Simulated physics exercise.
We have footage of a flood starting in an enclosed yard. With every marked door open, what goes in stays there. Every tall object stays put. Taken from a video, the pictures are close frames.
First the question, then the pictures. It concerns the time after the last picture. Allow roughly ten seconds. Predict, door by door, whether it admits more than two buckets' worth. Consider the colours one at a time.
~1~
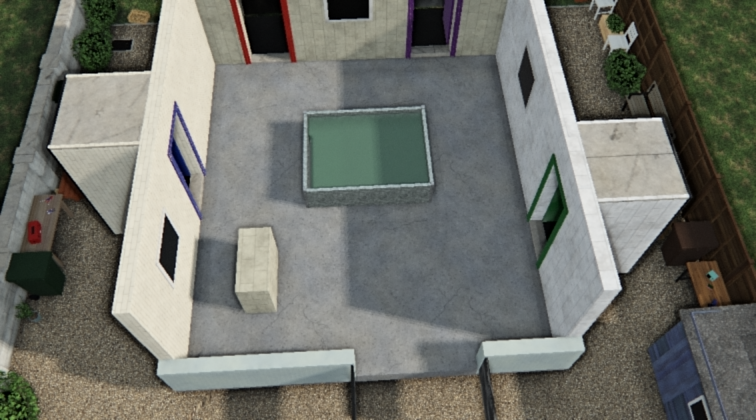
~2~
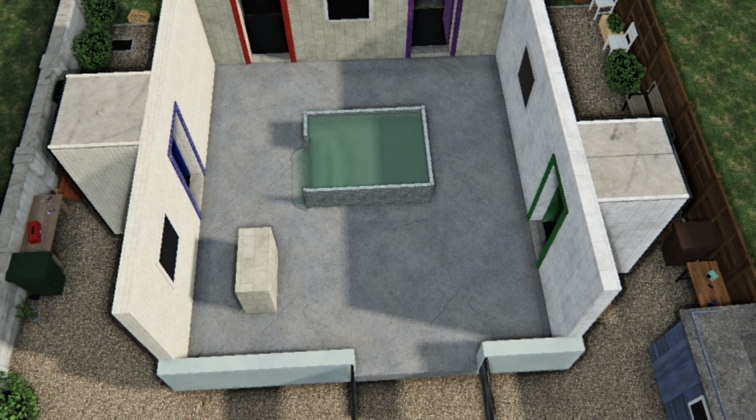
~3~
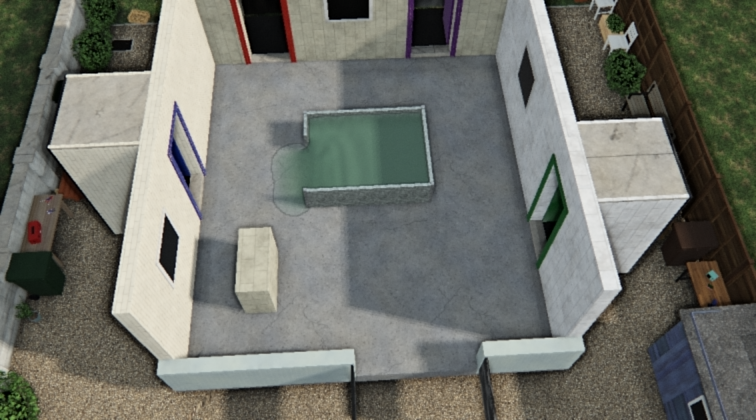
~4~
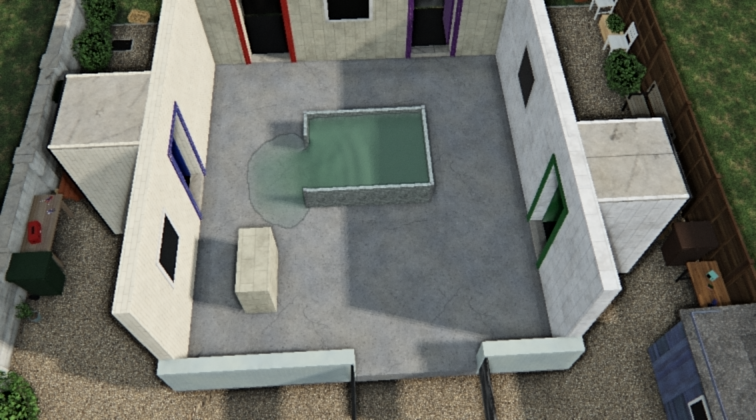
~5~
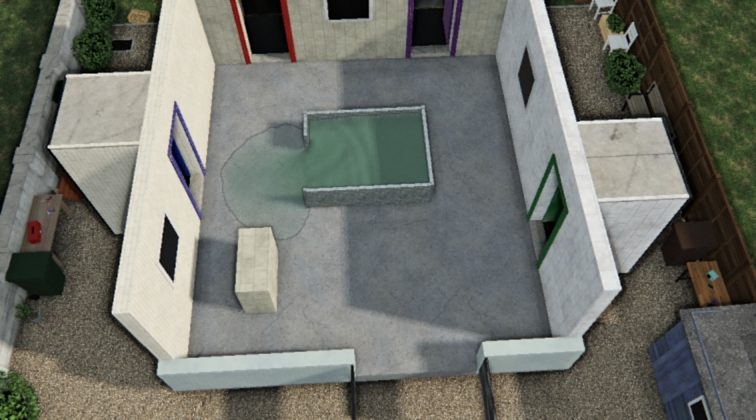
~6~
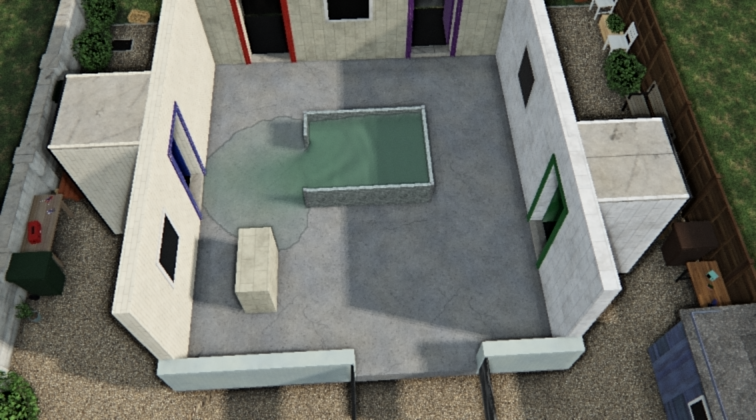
My prediction: The purple door does not go over two buckets; the green door does not go over two buckets; the blue door goes over two buckets; the red door goes over two buckets.
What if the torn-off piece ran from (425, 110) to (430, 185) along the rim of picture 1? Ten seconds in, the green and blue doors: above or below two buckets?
The green door tops the limit and the blue door remains within the limit.
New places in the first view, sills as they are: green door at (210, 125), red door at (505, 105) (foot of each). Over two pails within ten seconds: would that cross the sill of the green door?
As far as I can tell, the green door comes in higher.
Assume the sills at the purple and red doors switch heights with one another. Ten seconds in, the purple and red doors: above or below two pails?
Outcome - purple doesn't reach it, red doesn't reach it.
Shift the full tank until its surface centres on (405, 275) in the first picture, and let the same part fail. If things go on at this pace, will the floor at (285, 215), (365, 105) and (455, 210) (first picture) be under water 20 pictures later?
Hit, hit, spared.
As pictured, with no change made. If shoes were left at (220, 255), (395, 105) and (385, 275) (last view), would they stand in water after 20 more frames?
Result, in that order: Wetted / not wetted / not wetted.
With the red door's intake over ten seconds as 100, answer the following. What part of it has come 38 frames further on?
Near 65 in a hundred.
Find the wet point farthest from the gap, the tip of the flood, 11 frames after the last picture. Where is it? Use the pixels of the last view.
Look around (187, 371).
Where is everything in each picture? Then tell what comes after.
The first frame shows the open tank at (366, 150) is whole and still.
In the second frame, water pours out at (309, 174) and has run to (300, 151).
In the third frame, water pours out at (309, 175) and has run to (283, 152).
In the fourth frame, water pours out at (309, 175) and has run to (260, 153).
In the fifth frame, the front is at (227, 168), out from the gap at (309, 175).
In the sixth frame, the front is at (206, 167), out from the gap at (309, 175).
A moment on, water covers 15 % of the floor; the purple door not reached, the green door not reached, the blue door over two buckets in, the red door not reached.
Next, water covers 20 % of the floor; the purple door not reached, the green door not reached, the blue door far over two buckets in, the red door not reached.
Then, water covers 30 % of the floor; the purple door not reached, the green door not reached, the blue door far over two buckets in, the red door under two buckets in.
Later, water covers 70 % of the floor; the purple door wet at the sill, nothing in, the green door not reached, the blue door far over two buckets in, the red door over two buckets in.
In the end, water covers 95 % of the floor; the purple door wet at the sill, nothing in, the green door under two buckets in, the blue door far over two buckets in, the red door over two buckets in.
